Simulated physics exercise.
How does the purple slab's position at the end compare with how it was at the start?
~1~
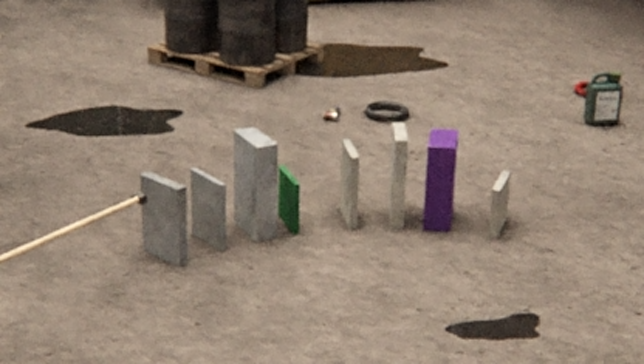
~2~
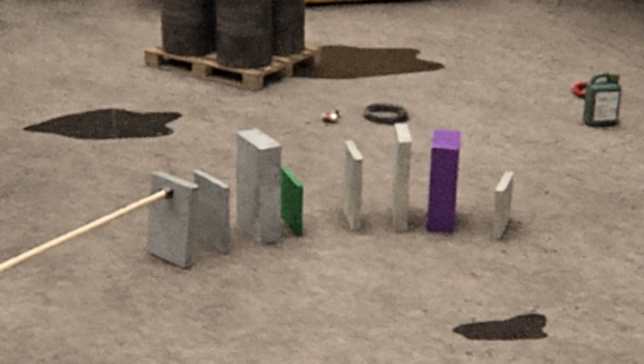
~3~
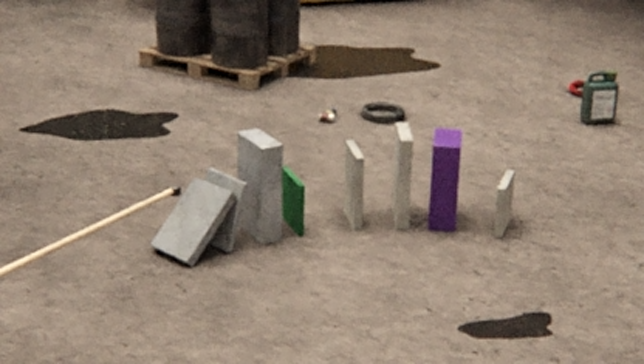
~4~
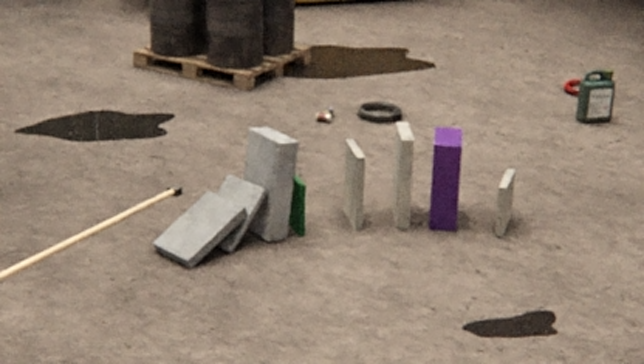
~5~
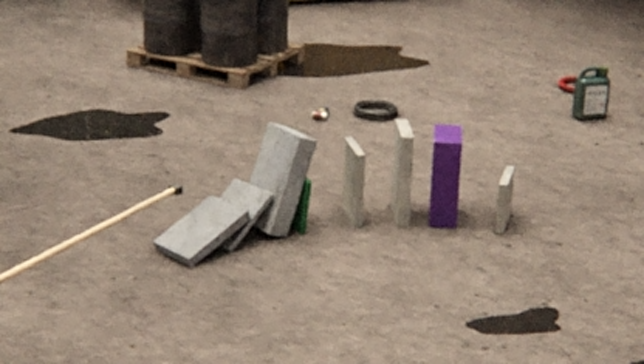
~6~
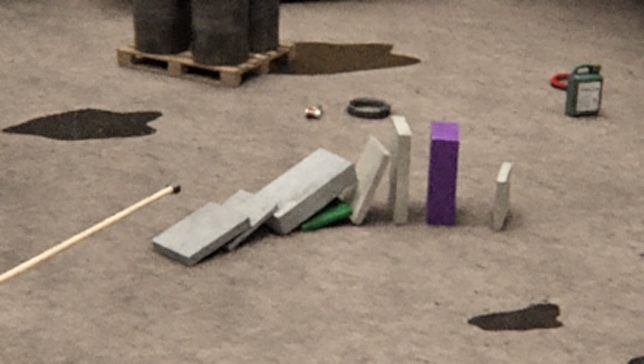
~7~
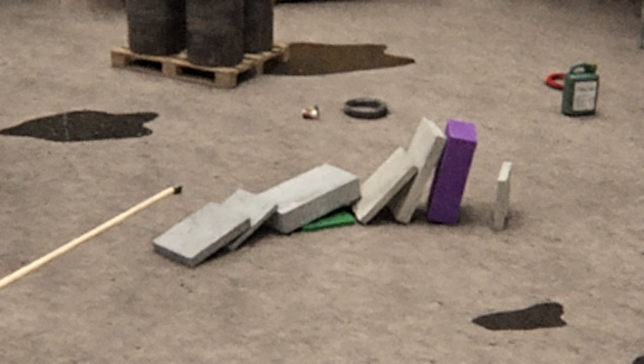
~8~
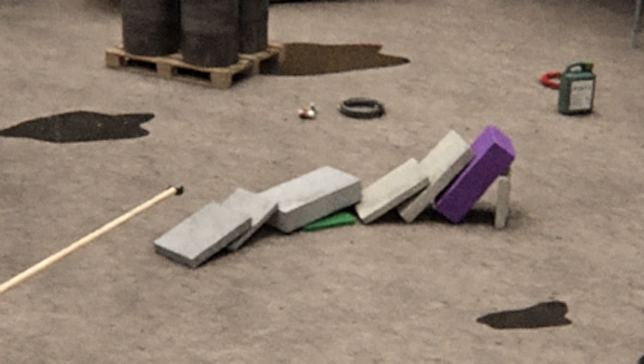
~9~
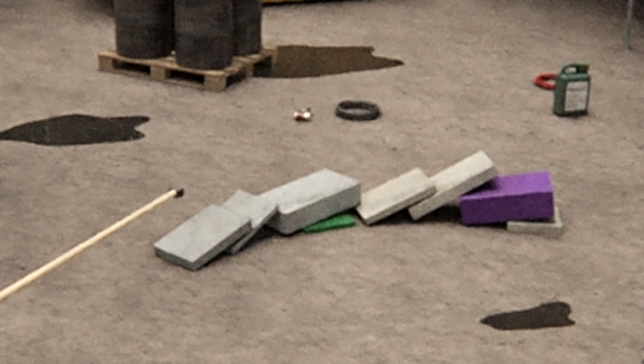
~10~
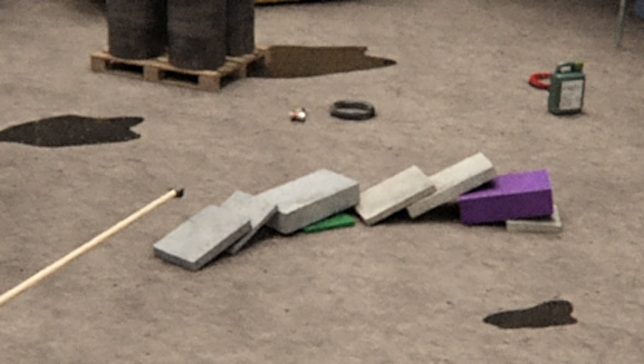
The purple slab stands upright at the start, but by the end it has toppled to the right and lies on its side.
On a stained concrete floor, a pole tipping the first slab in a curved row, toppling grey, green and purple slabs until all lie fallen.
